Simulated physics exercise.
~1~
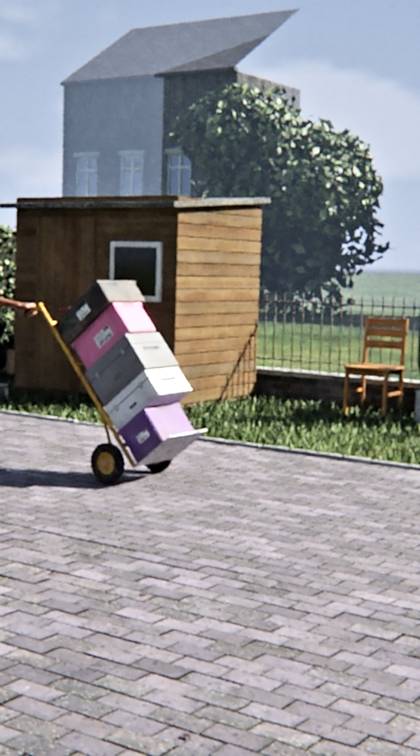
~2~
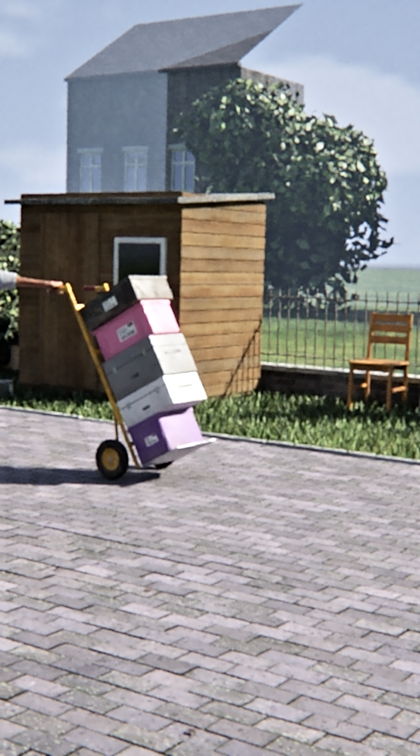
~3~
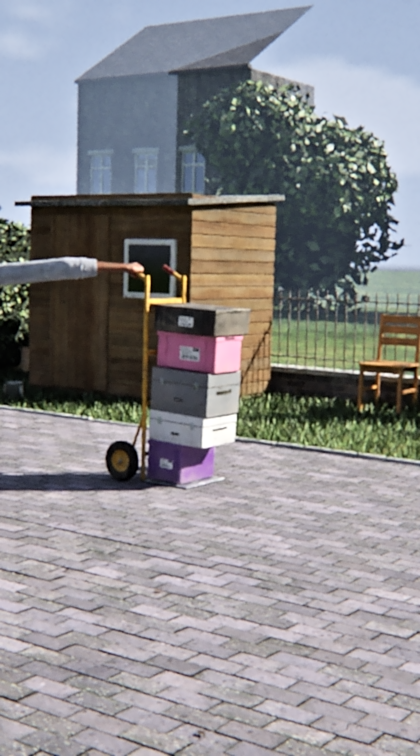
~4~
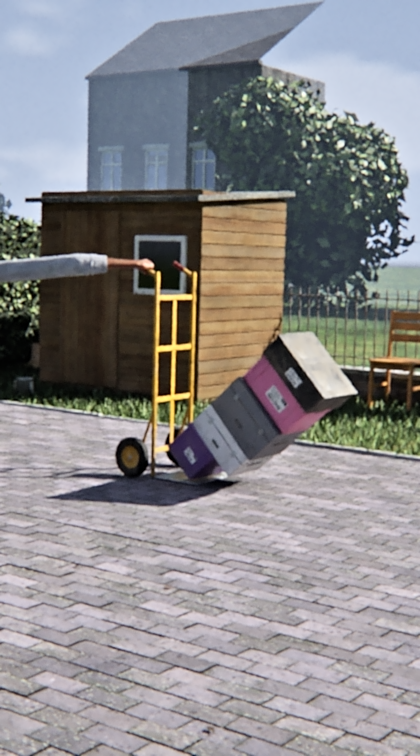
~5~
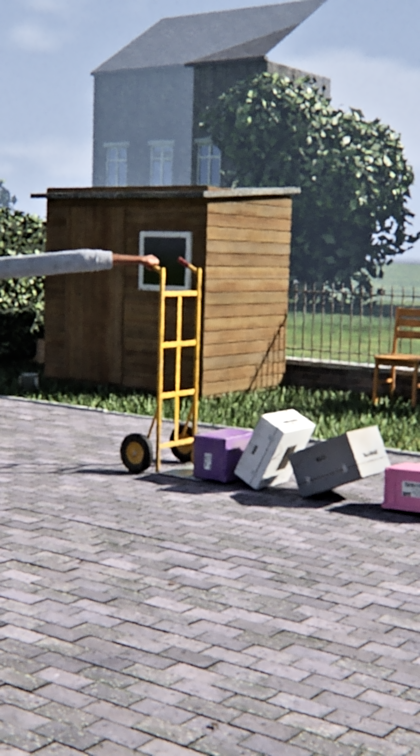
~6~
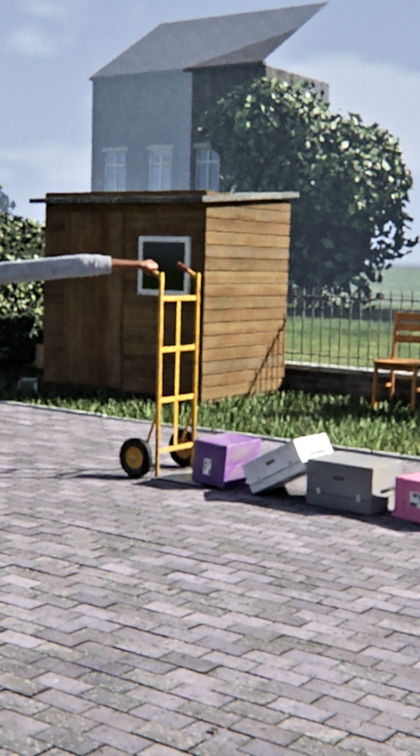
An arm in a pale sleeve reaches in from the left, gripping a yellow sack truck on a sunlit paved yard, seen from the side with a wooden shed, railings, an orange chair and a grey house behind. Five unfastened boxes, black, pink, grey, white and purple from top to bottom, lean back on it. The arm swings the truck upright, and the stack tips forward to the right. The upper boxes topple off and spill across the paving. Finally, the truck stands upright and held, the purple box beside it, with white, grey and pink strewn rightward and black out of sight.
